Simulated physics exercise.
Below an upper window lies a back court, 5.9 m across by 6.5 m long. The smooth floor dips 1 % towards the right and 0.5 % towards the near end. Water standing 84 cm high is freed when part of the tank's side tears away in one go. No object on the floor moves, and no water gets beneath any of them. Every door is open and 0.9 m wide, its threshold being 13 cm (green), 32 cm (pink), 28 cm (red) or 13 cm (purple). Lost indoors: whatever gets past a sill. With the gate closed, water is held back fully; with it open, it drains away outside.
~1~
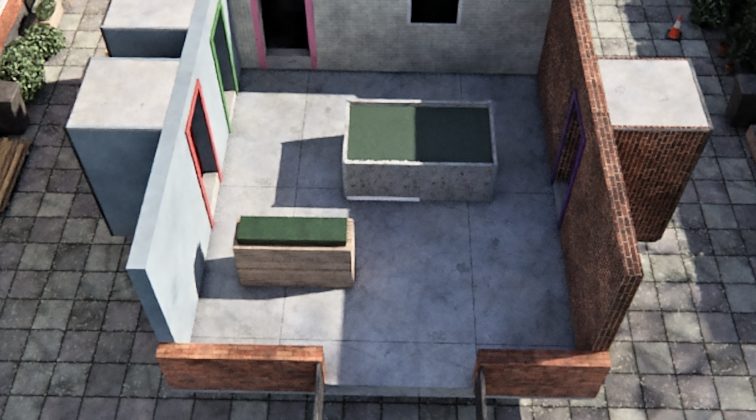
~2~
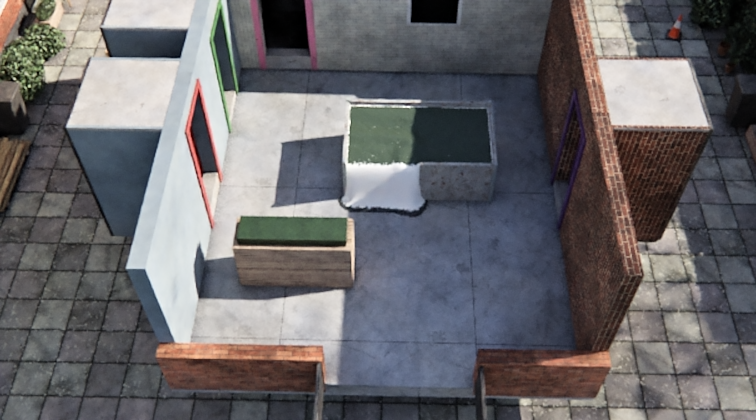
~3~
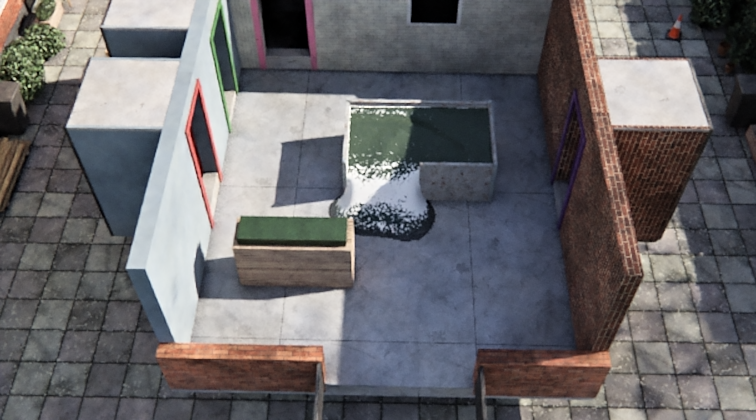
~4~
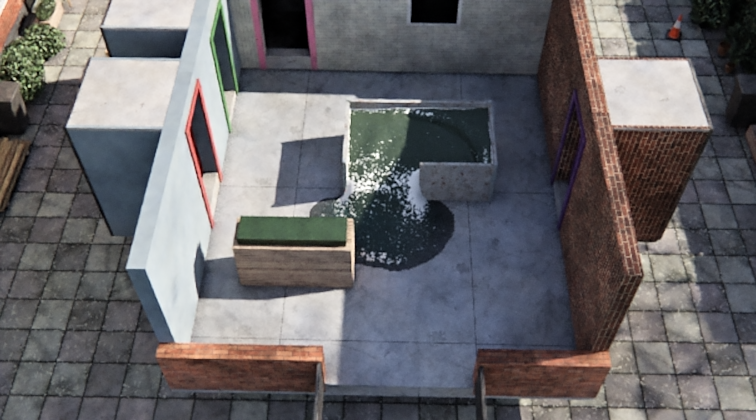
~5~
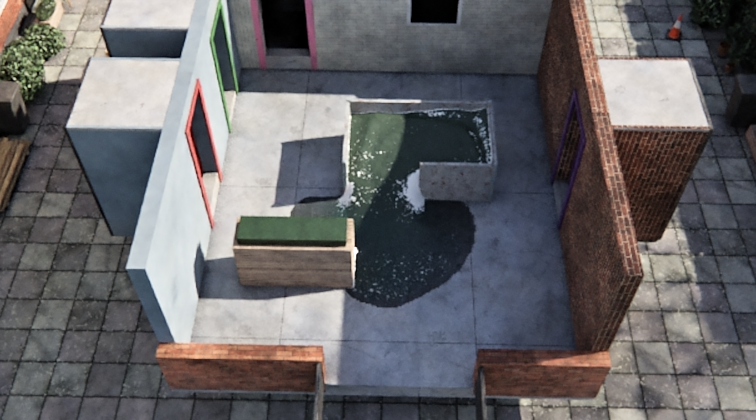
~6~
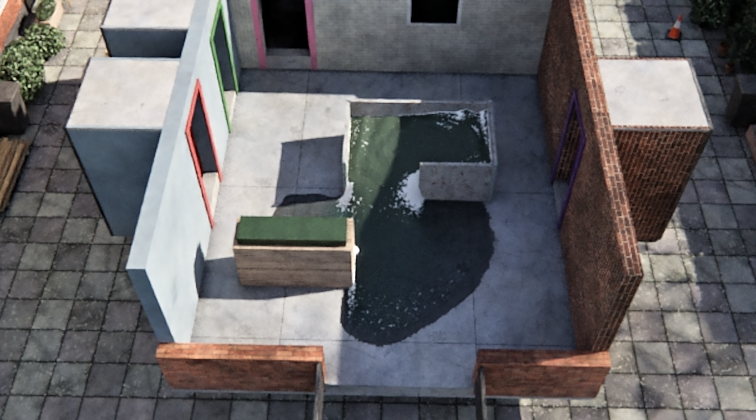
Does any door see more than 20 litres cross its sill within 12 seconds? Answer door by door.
Taking each door, the green door does not; the pink door does not; the red door does not; the purple door does not.
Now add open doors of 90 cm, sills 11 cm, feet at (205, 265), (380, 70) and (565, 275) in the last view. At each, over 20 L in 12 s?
Door 1: Higher; door 2: Lower; door 3: Lower.
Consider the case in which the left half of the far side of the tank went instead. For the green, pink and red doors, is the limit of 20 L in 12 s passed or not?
Then green would come out on the high side, pink on the low side and red on the low side.
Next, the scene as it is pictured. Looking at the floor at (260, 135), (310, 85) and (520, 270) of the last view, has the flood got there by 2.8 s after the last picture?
First spot submerged, second submerged, third submerged.
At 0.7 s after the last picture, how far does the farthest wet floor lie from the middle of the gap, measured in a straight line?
Distance: Approx. 4.0 m.
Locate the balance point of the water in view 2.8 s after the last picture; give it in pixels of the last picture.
I'd put it close to (376, 217).
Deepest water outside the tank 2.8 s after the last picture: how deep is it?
Max around 24 cm.
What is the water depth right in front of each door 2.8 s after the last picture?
You'd see green at 4 cm, pink at 12 cm, red at 15 cm and purple at 1 cm.
Then, 0.7 s after the last picture water covers 30 % of the floor and is deepest (48 cm) near (349, 251); green door not reached, pink door not reached, red door not reached, purple door not reached.
Then, 1.5 s after the last picture water covers 40 % of the floor and is deepest (36 cm) near (349, 251); green door not reached, pink door not reached, red door 23 cm at the sill, 0 L in, purple door not reached.
Then, 2.8 s after the last picture water covers 60 % of the floor and is deepest (24 cm) near (572, 375); green door 4 cm at the sill, 0 L in, pink door 12 cm at the sill, 0 L in, red door 15 cm at the sill, 0 L in, purple door 1 cm at the sill, 0 L in.
Then, 6.3 s after the last picture water covers 95 % of the floor and is deepest (14 cm) near (476, 373); green door 3 cm at the sill, 0 L in, pink door 5 cm at the sill, 0 L in, red door 6 cm at the sill, 0 L in, purple door 2 cm at the sill, 0 L in.
Then, 11.3 s after the last picture water covers 95 % of the floor and is deepest (9 cm) near (543, 238); green door 2 cm at the sill, 0 L in, pink door 2 cm at the sill, 0 L in, red door 2 cm at the sill, 0 L in, purple door 9 cm at the sill, 0 L in.
